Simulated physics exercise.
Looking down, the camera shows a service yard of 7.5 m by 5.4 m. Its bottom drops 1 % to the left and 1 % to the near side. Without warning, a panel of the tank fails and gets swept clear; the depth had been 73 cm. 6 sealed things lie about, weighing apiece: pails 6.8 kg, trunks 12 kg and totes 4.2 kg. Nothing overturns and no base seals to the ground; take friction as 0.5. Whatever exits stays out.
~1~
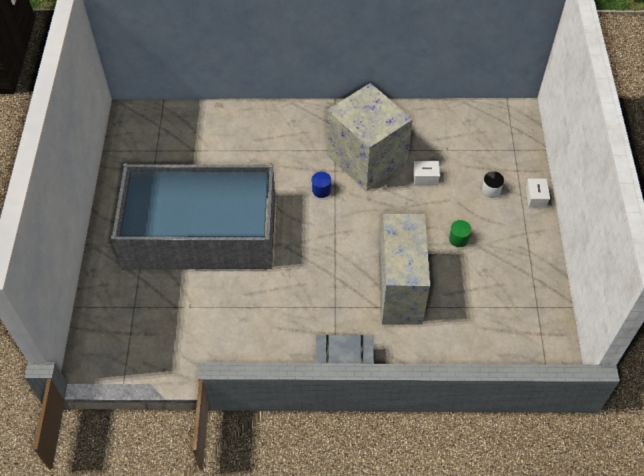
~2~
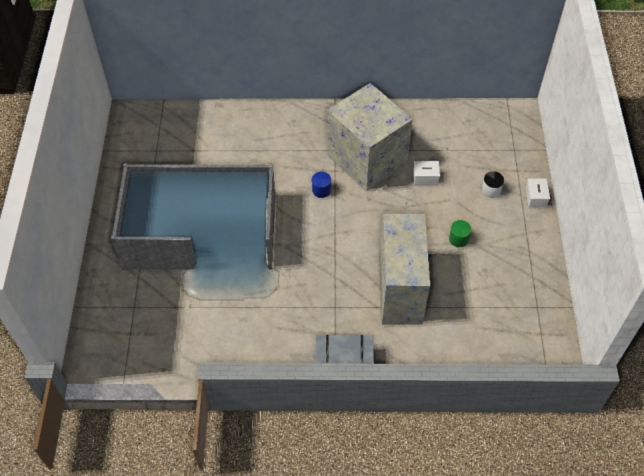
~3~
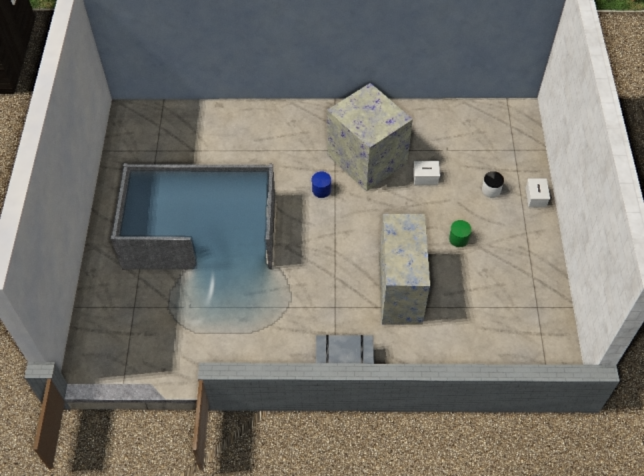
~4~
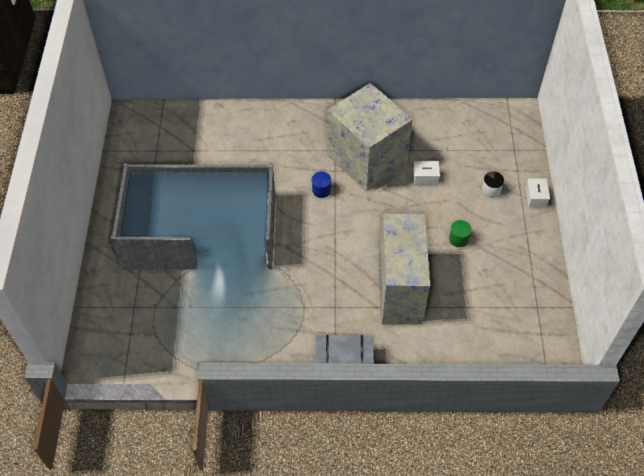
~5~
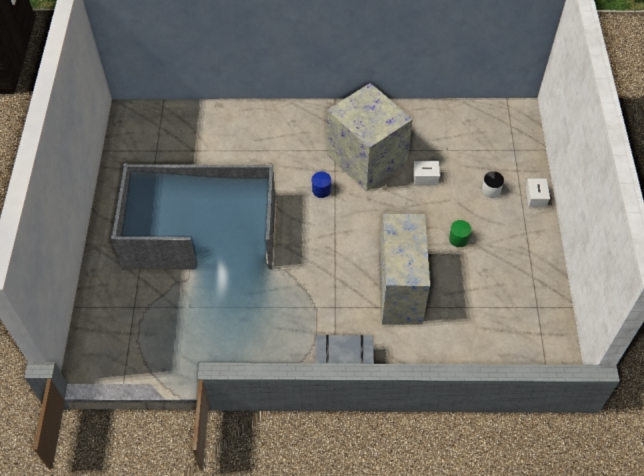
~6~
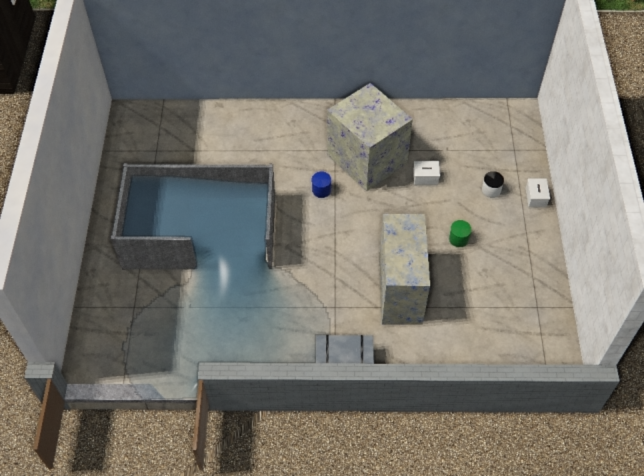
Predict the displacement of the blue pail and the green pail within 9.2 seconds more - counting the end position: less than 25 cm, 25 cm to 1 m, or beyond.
Well, the blue pail remains nearly still, and as for the green pail, it remains nearly still.
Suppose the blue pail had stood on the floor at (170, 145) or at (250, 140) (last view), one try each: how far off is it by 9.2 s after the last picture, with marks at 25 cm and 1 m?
Try one, it keeps its spot; try two, it keeps its spot.
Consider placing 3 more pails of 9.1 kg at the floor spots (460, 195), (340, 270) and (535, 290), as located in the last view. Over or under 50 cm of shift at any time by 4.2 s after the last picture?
Respectively: Smaller, smaller, greater.
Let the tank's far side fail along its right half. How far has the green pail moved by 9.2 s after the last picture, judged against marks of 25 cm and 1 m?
Under that change, the green pail keeps its spot.
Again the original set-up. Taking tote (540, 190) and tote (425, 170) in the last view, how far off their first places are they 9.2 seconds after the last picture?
Taken in order, the shifts are 400 cm and 40 cm.
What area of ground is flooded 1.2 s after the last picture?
I'd estimate close to 11.5 m2.
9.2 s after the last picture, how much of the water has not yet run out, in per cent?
Roughly 62 percent.
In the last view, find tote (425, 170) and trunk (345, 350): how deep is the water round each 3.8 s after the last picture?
Depths: Near 0 cm, then near 8 cm.
Then, 1.2 s after the last picture the blue pail is near (322, 179), 0.0 m from its start, aground; the green pail is near (461, 228), 0.0 m from its start, aground; 0 of 6 are out; 1 afloat.
Then, 3.8 s after the last picture the blue pail is near (322, 179), 0.0 m from its start, aground; the green pail is near (461, 228), 0.0 m from its start, aground; 0 of 6 are out; 1 afloat.
Then, 6.2 s after the last picture the blue pail is near (322, 179), 0.0 m from its start, aground; the green pail is near (461, 228), 0.0 m from its start, aground; 0 of 6 are out; 2 afloat.
Then, 9.2 s after the last picture the blue pail is near (322, 179), 0.0 m from its start, aground; the green pail is near (461, 228), 0.0 m from its start, aground; 0 of 6 are out; 2 afloat.
